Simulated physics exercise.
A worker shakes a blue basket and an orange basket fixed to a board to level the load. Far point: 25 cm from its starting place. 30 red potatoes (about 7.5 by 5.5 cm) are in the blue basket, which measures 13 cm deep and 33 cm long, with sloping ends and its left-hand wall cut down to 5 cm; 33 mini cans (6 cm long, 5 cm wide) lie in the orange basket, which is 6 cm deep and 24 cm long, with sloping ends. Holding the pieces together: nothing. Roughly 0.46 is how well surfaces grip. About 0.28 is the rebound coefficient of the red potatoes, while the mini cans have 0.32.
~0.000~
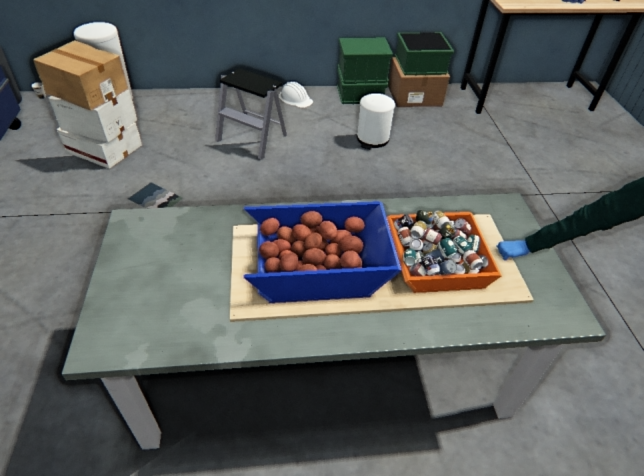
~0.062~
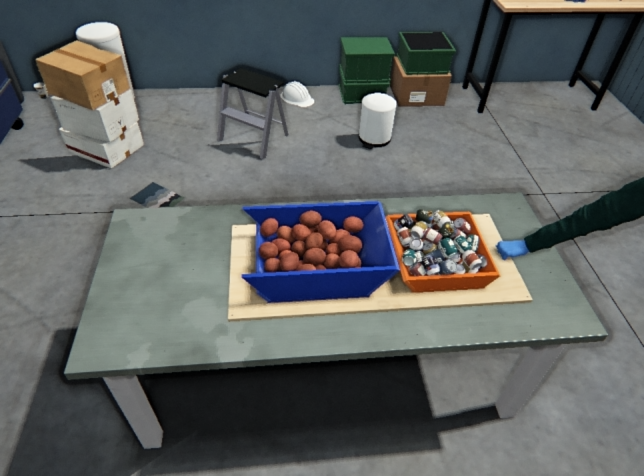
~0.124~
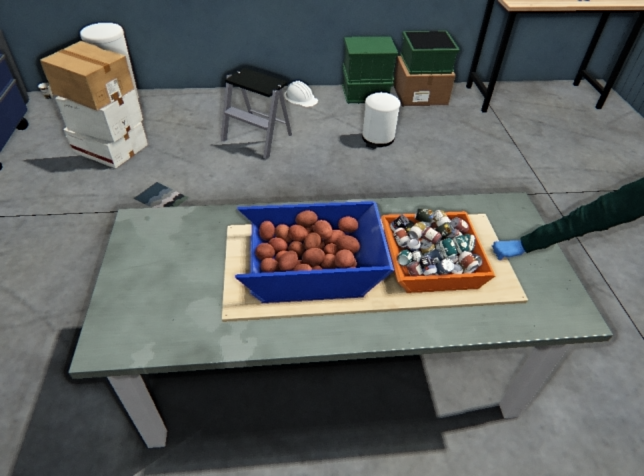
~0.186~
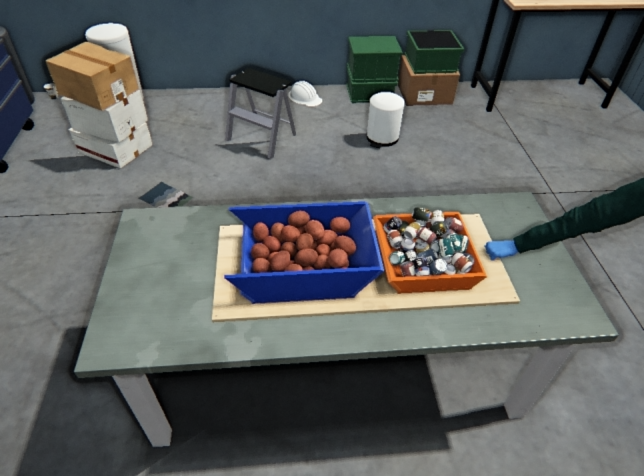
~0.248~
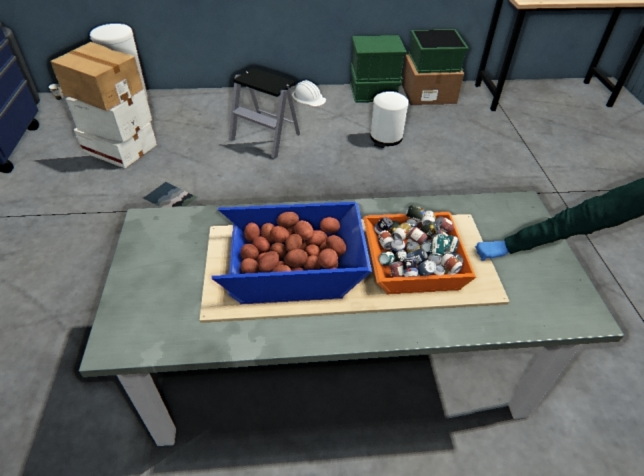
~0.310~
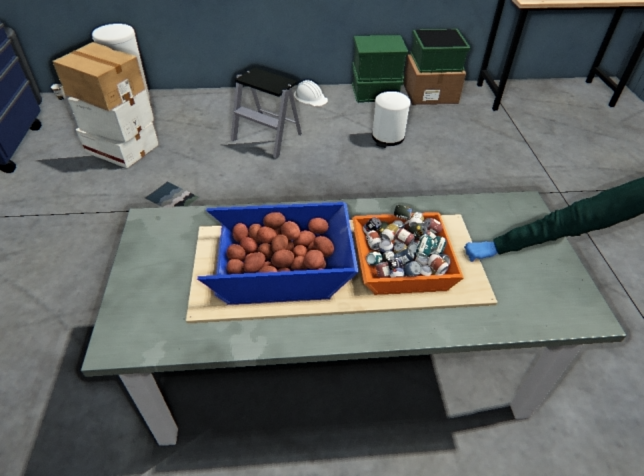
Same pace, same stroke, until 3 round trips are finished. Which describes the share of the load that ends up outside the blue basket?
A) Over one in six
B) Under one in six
(B) Under one in six.
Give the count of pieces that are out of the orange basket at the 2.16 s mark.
At that moment the orange basket count out stands near 5.
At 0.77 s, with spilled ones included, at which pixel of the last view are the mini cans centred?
At about (438, 247) in pixels.
After 0.77 s, blue basket 30 in, 0 out and orange basket 33 in, 0 out.
After 1.35 s, blue basket 30 in, 0 out and orange basket 32 in, 1 out.
After 2.16 s, blue basket 30 in, 0 out and orange basket 28 in, 5 out.
Outcome (at 3.21 s), blue basket 30 in, 0 out and orange basket 28 in, 5 out. Asked share, 0 of 30, 0 per cent.
